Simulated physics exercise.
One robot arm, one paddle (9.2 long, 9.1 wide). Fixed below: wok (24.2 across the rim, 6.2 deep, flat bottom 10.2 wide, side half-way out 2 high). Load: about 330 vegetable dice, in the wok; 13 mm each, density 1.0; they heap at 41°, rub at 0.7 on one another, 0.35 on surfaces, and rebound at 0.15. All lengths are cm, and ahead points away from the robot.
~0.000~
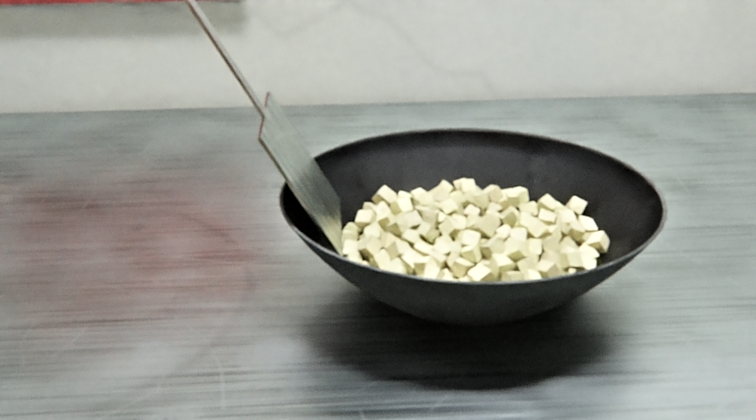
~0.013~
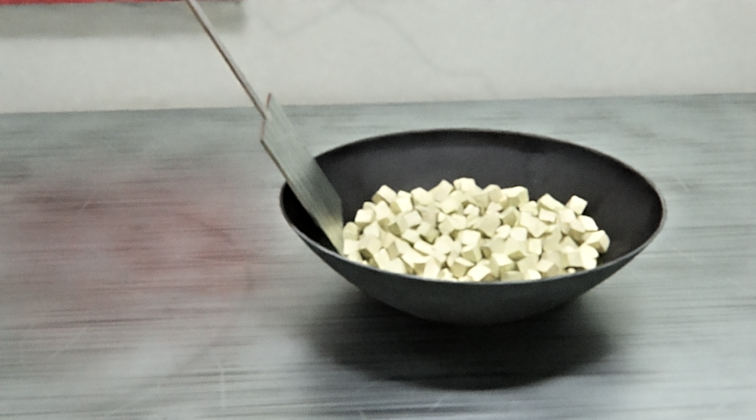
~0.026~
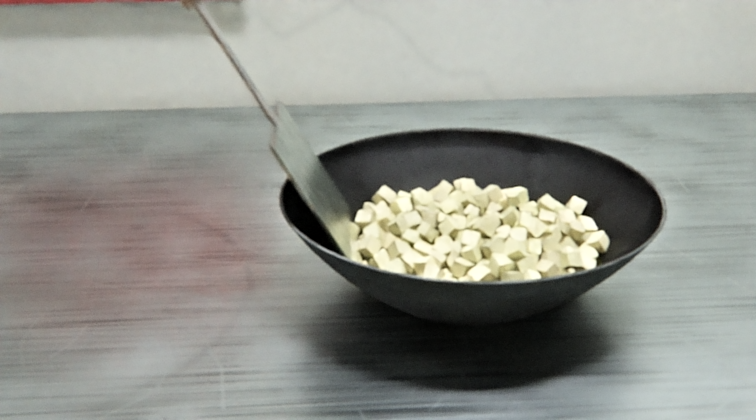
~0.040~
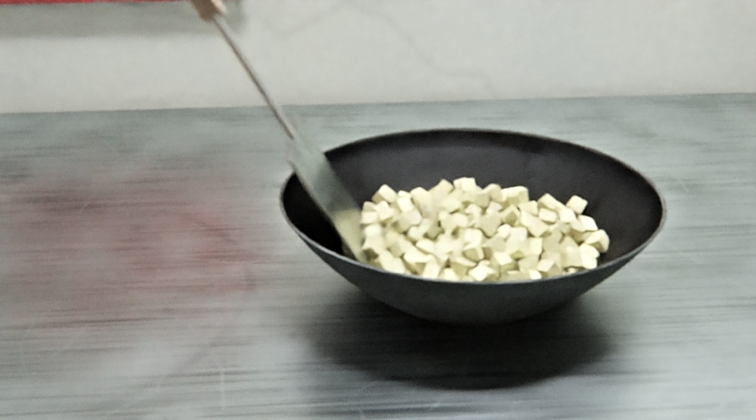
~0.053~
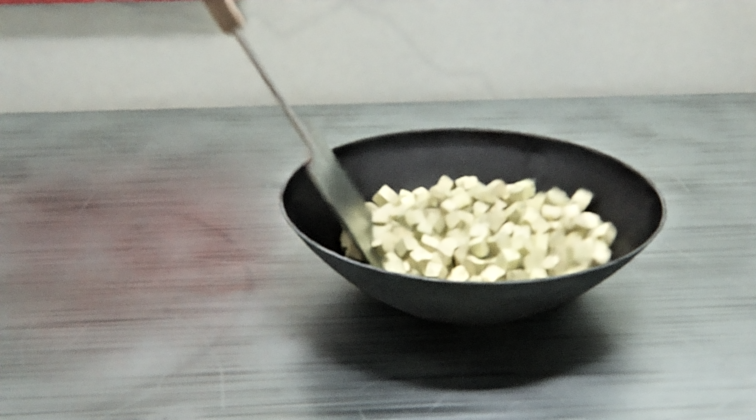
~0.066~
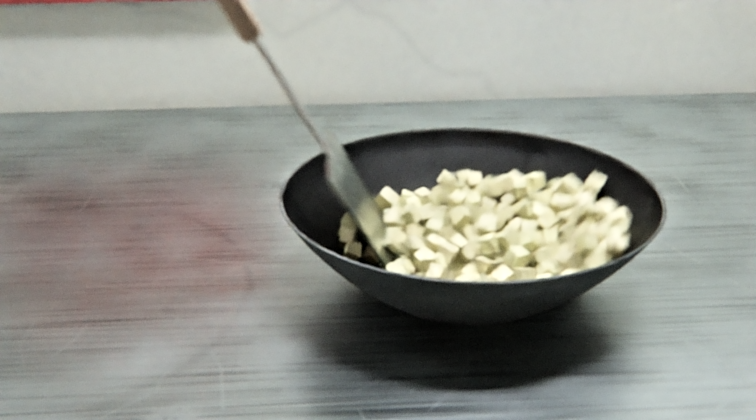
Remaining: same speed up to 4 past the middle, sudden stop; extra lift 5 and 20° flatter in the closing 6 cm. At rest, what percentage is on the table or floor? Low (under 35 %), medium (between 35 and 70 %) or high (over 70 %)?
A low share, under 35 %, ends on the table or floor.
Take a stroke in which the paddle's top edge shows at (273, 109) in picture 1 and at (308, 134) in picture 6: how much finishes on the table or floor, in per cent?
About 0 per cent.
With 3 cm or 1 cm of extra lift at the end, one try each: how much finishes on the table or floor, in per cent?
About 10 and 25 per cent.
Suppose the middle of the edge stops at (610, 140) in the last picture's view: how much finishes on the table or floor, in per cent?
About 65 per cent.
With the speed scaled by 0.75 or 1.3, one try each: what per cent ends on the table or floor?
Some 5 and 35 per cent.
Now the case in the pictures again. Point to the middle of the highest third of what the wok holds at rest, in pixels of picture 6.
Near (586, 202).
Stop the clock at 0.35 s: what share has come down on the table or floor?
Roughly 10 per cent.
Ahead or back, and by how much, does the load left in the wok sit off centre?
About 4.5 cm ahead.
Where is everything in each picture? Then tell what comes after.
The first frame shows paddle top edge at (264, 113), sloping 61°; upper third of the load around (474, 231), from x 350 to 600, top at y 185; 332 in the wok.
The second frame shows paddle top edge at (266, 115), sloping 61°; upper third of the load around (473, 231), from x 350 to 600, top at y 185.
The third frame shows paddle top edge at (275, 122), sloping 61°; upper third of the load around (473, 231), from x 350 to 600, top at y 185.
The fourth frame shows paddle top edge at (292, 134), sloping 61°; upper third of the load around (474, 231), from x 350 to 600, top at y 185.
The fifth frame shows paddle top edge at (310, 145), sloping 61°; upper third of the load around (488, 231), from x 350 to 605, top at y 185.
The sixth frame shows paddle top edge at (328, 153), sloping 61°; upper third of the load around (520, 223), from x 350 to 620, top at y 180; 332 in the wok.
After 0.10 s, sloping 60°, highest piece 8 above the table; 332 in the wok.
After 0.13 s, sloping 51°, highest piece 9 above the table; 323 in the wok, 9 on the blade or in flight.
After 0.35 s, sloping 41°, highest piece 8 above the table; 286 in the wok, 36 on the table or floor, 10 on the blade or in flight.
After 1.40 s, sloping 41°, highest piece 7 above the table; 285 in the wok, 47 on the table or floor.
At rest, 285 in the wok, 47 on the table or floor. That is 14 % on the table or floor.
